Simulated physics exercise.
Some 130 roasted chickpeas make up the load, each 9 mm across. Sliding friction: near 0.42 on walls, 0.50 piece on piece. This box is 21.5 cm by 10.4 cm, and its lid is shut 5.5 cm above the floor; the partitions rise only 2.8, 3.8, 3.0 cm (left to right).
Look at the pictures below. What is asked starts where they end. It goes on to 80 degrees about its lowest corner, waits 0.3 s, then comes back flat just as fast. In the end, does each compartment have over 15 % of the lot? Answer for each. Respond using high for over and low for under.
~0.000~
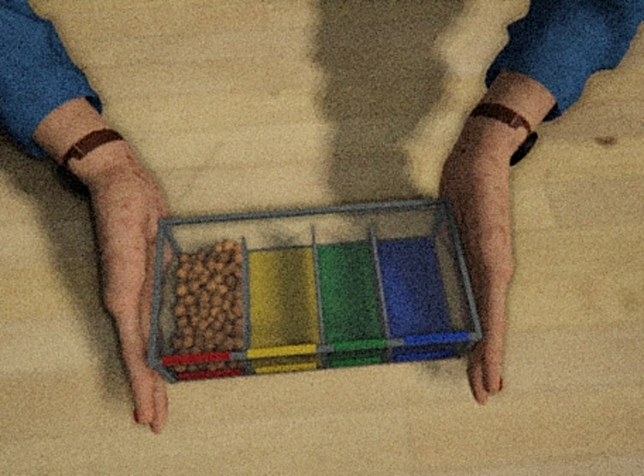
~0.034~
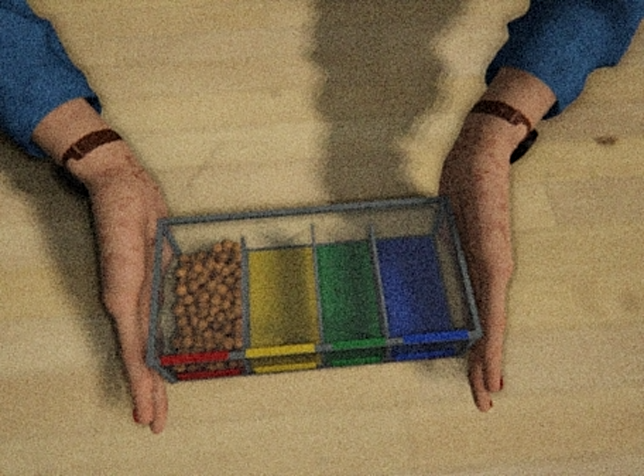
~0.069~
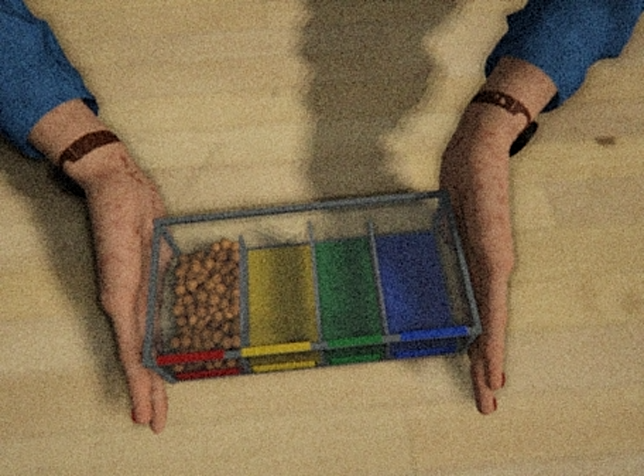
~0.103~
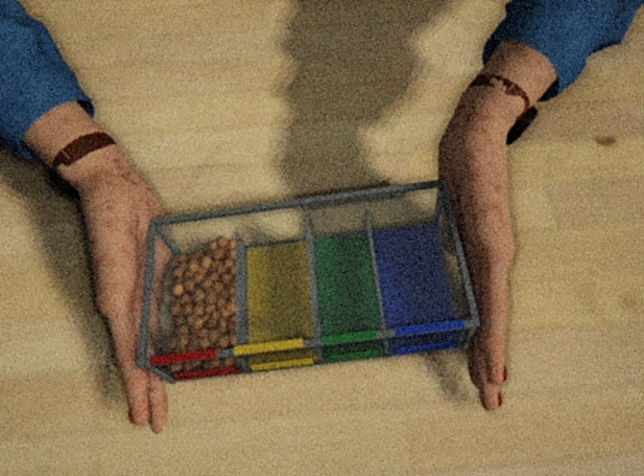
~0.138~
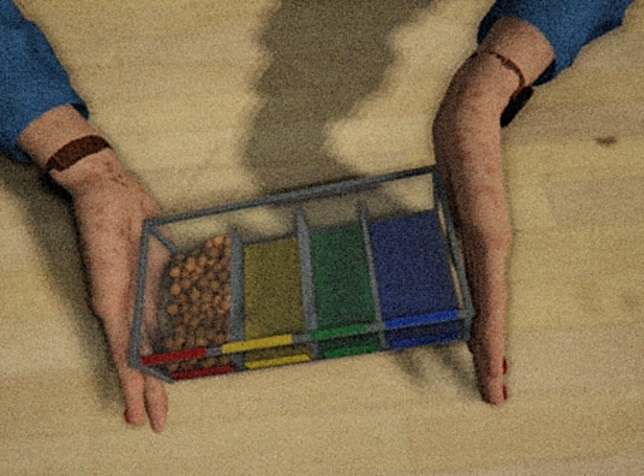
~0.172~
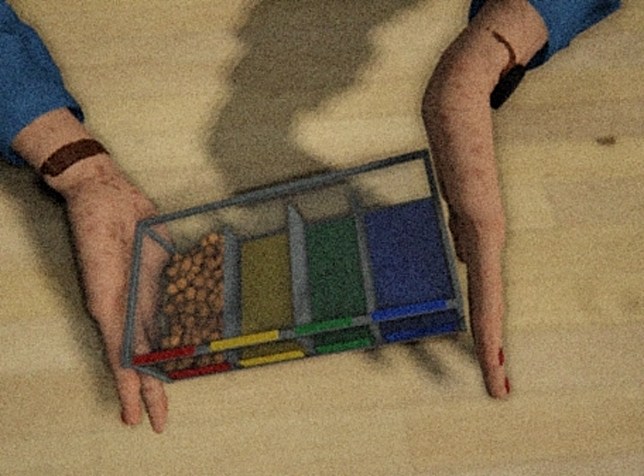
Red high, blue low, green low, yellow low.
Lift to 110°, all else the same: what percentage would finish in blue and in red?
Shares after the change: Blue 0, red 100, per cent.
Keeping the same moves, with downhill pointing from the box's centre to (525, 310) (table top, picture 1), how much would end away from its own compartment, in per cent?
Roughly 55 percent of them.
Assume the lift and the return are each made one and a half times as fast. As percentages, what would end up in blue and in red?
In that case blue keeps 0 per cent while red keeps 100 per cent.
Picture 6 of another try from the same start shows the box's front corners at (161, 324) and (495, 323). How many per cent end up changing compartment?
It would come to roughly 50 percent.
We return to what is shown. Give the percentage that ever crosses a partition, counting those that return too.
Something like 0 per cent of the pieces.
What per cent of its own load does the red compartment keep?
100 per cent, roughly.
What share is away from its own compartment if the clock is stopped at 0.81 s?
Roughly 0 per cent.
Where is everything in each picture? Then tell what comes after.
Box tilt 0 degrees, front corners at (155, 360) and (475, 333); red 100 %, in the first frame.
Box tilt 1 degrees, front corners at (154, 360) and (475, 332), in the second frame.
Box tilt 3 degrees, front corners at (150, 360) and (474, 328), lowest corner left back, in the third frame.
Box tilt 7 degrees, front corners at (144, 360) and (472, 321), lowest corner left back, in the fourth frame.
Box tilt 12 degrees, front corners at (136, 360) and (466, 310), lowest corner left back, in the fifth frame.
Box tilt 17 degrees, front corners at (129, 361) and (456, 300), lowest corner left back; red 100 %. The box's pace is about 150 degrees a second, in the sixth frame.
After 0.81 s, tilt 80 degrees; red 100 %.
Then, at 1.24 s, tilt 45 degrees; red 100 %.
Then, at 1.75 s, tilt 0 degrees; red 100 %.
By 2.2 s all is still; red 100 %, blue 0 %, green 0 %, yellow 0 %.
